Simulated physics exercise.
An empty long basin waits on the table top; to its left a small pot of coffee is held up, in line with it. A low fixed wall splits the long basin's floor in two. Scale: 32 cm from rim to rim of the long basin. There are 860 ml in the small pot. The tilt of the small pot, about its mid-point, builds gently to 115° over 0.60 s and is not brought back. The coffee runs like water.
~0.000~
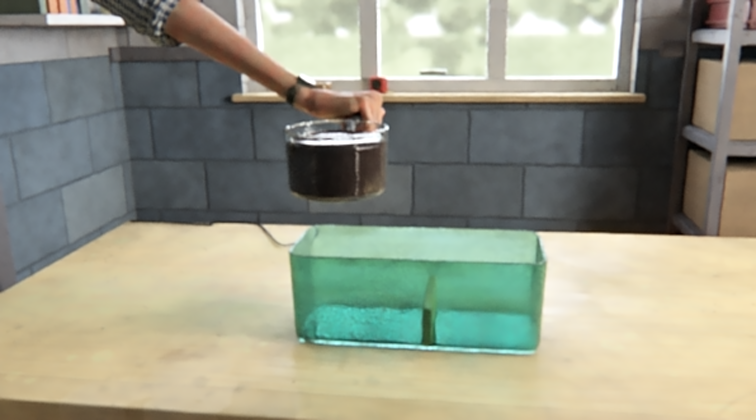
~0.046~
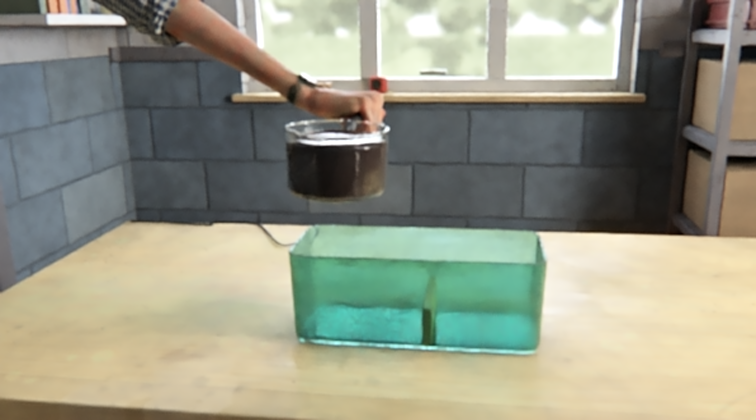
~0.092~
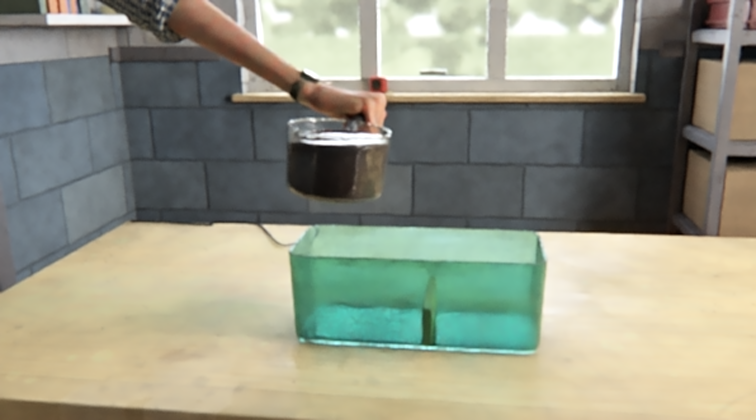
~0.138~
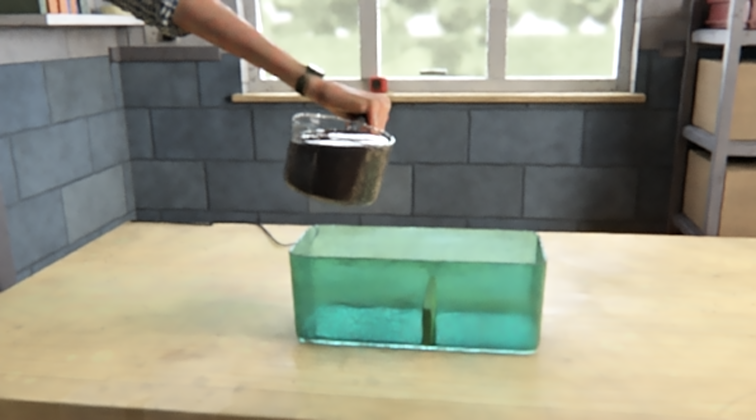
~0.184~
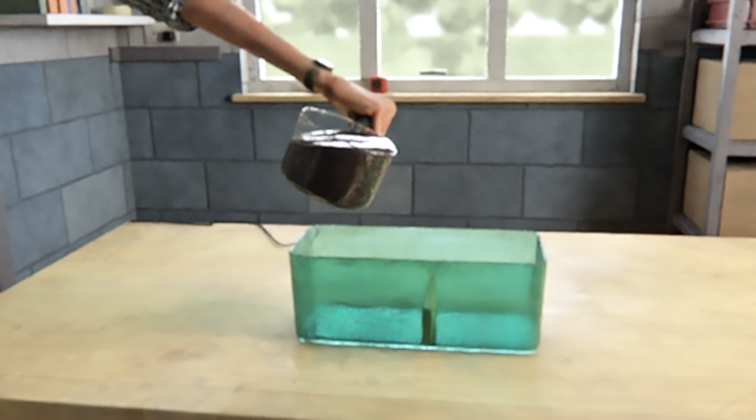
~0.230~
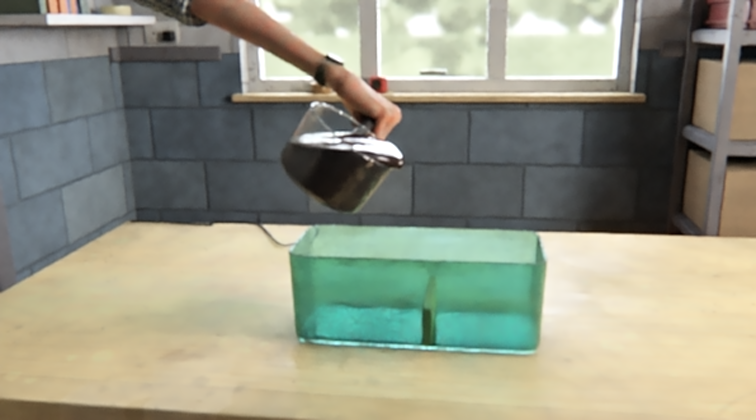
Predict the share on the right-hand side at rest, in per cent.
The far part has some 36 per cent.
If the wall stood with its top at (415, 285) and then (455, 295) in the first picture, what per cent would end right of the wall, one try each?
First 55, then 10 per cent.
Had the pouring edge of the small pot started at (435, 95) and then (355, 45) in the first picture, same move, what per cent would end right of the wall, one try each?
In turn about 85 and 25 per cent.
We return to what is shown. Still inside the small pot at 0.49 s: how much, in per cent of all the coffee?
About 26 per cent.
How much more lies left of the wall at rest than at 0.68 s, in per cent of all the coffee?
About 6 per cent.
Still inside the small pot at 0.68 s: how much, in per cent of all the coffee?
Near 3 in a hundred.
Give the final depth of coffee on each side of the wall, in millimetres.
Some 26 mm on the left and 18 mm on the right.
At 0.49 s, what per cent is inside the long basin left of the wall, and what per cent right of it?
Left about 16, right about 26.
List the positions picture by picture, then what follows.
It leans 0°; its right rim is at (386, 130); the coffee meets the walls at (290, 137) and (385, 138); the long basin's rim runs from (299, 241) to (543, 248); the wall's top is at (430, 292), in the first picture.
It leans 2°; its right rim is at (387, 131); the coffee meets the walls at (291, 137) and (386, 138), in the second picture.
It leans 7°; its right rim is at (389, 136); the coffee meets the walls at (292, 135) and (387, 140), in the third picture.
It leans 14°; its right rim is at (392, 143); the coffee meets the walls at (294, 136) and (391, 141), in the fourth picture.
It leans 25°; its right rim is at (394, 154); the coffee meets the walls at (295, 139) and (393, 148); 1 per cent is over the edge, in the fifth picture.
It leans 37°; its right rim is at (394, 166); the coffee meets the walls at (292, 140) and (392, 155); 5 per cent is over the edge, in the sixth picture.
Then, 0.49 s in, the tilt is 106° and 26 per cent is still to pour, 17 is left of the wall and 27 right of it.
Then, 0.68 s in, the tilt is 115° and 3 per cent is still to pour, 55 is left of the wall and 36 right of it.
Then, 0.88 s in, the tilt is 115° and 0 per cent is still to pour, 59 is left of the wall and 35 right of it.
Then, 1.10 s in, the tilt is 115° and 0 per cent is still to pour, 61 is left of the wall and 36 right of it.
Finally, 61 per cent lies left of the wall, 36 right of it and 3 outside.
